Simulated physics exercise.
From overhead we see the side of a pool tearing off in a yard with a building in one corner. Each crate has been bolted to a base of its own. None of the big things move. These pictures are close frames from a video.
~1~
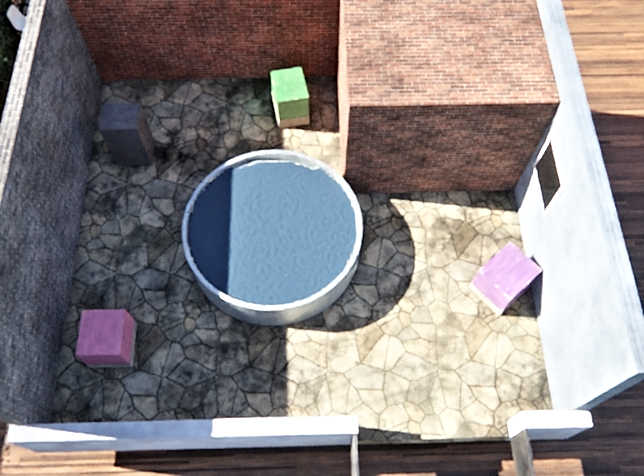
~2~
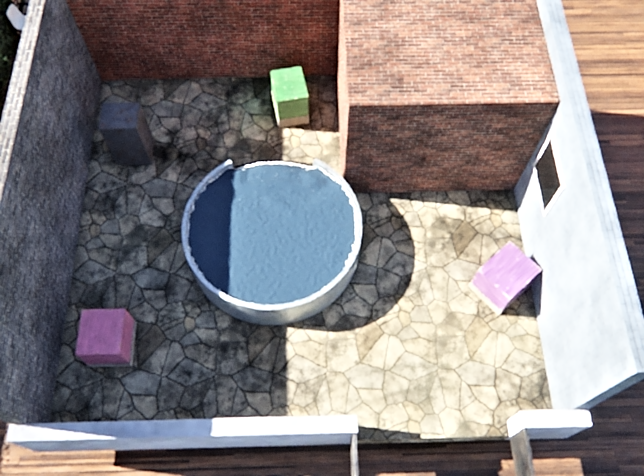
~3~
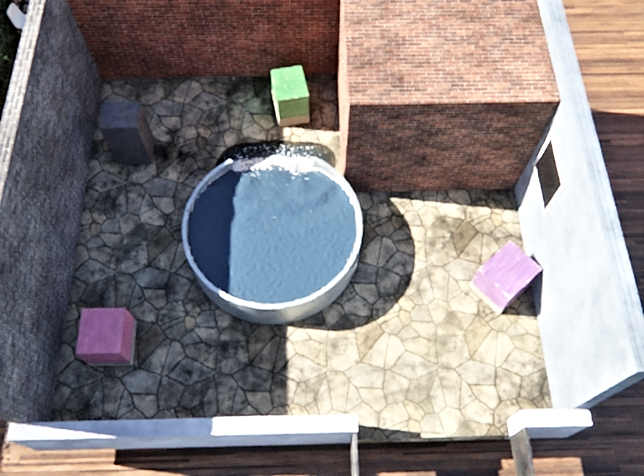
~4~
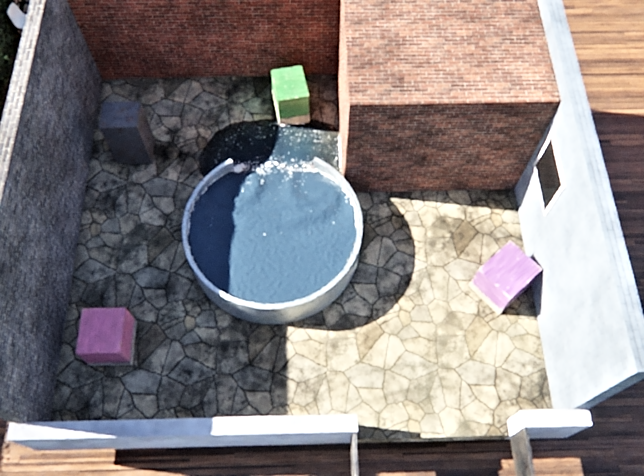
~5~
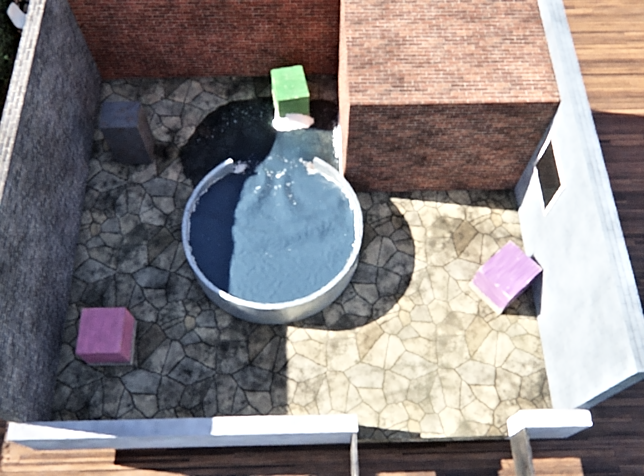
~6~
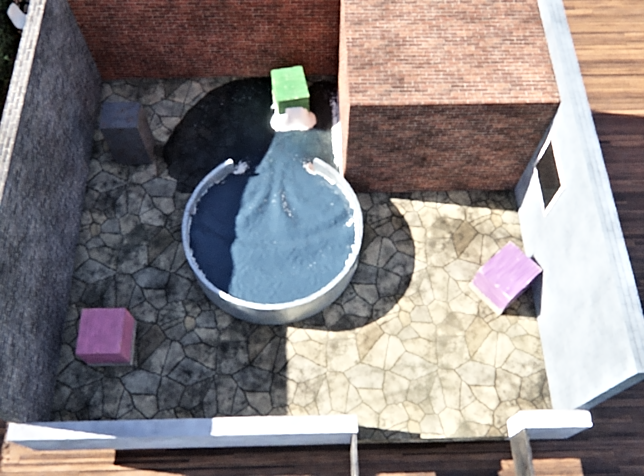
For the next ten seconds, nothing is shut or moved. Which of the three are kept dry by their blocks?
Result: The purple crate will not even get damp; the green crate will be wet; the pink crate will be wet.
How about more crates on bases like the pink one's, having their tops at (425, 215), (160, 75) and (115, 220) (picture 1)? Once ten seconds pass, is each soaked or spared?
Order as asked: Unflooded / flooded / flooded.
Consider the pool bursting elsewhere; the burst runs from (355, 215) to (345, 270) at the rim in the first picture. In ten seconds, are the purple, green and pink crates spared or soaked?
I'd say the purple crate is overrun, while the green crate stays clear and the pink crate stays clear.
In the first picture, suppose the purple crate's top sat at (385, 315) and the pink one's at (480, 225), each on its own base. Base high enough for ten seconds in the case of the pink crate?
Well, the pink one is left untouched in the end.
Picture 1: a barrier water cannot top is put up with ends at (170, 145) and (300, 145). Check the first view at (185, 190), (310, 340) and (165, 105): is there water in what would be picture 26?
First inundated, then unwetted, then inundated.
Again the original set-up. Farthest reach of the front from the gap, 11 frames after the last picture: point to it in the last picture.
Somewhere about (103, 81).
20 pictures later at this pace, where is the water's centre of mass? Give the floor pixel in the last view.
I'd point to (240, 175).
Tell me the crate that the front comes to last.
Coming in last, the purple crate.
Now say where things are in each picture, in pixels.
In the first picture, still water in the round pool at (273, 227).
In the second picture, the front is at a hidden place, out from the gap on the round pool's far side.
In the third picture, water pours out on the round pool's far side and has run to (329, 156).
In the fourth picture, the front is at (338, 135), out from the gap on the round pool's far side.
In the fifth picture, the front is at (337, 110), out from the gap on the round pool's far side.
In the sixth picture, the front is at (336, 88), out from the gap on the round pool's far side.
A moment on, water covers 20 % of the floor; the purple crate not reached, the green crate water round its plinth, the pink crate not reached.
Next, water covers 25 % of the floor; the purple crate not reached, the green crate water round its plinth, the pink crate not reached.
Then, water covers 35 % of the floor; the purple crate not reached, the green crate water round its plinth, the pink crate not reached.
Later, water covers 65 % of the floor; the purple crate water round its plinth, the green crate water round its plinth, the pink crate water round its plinth.
In the end, water covers 90 % of the floor; the purple crate stayed above the water, the green crate was topped, the pink crate was topped.
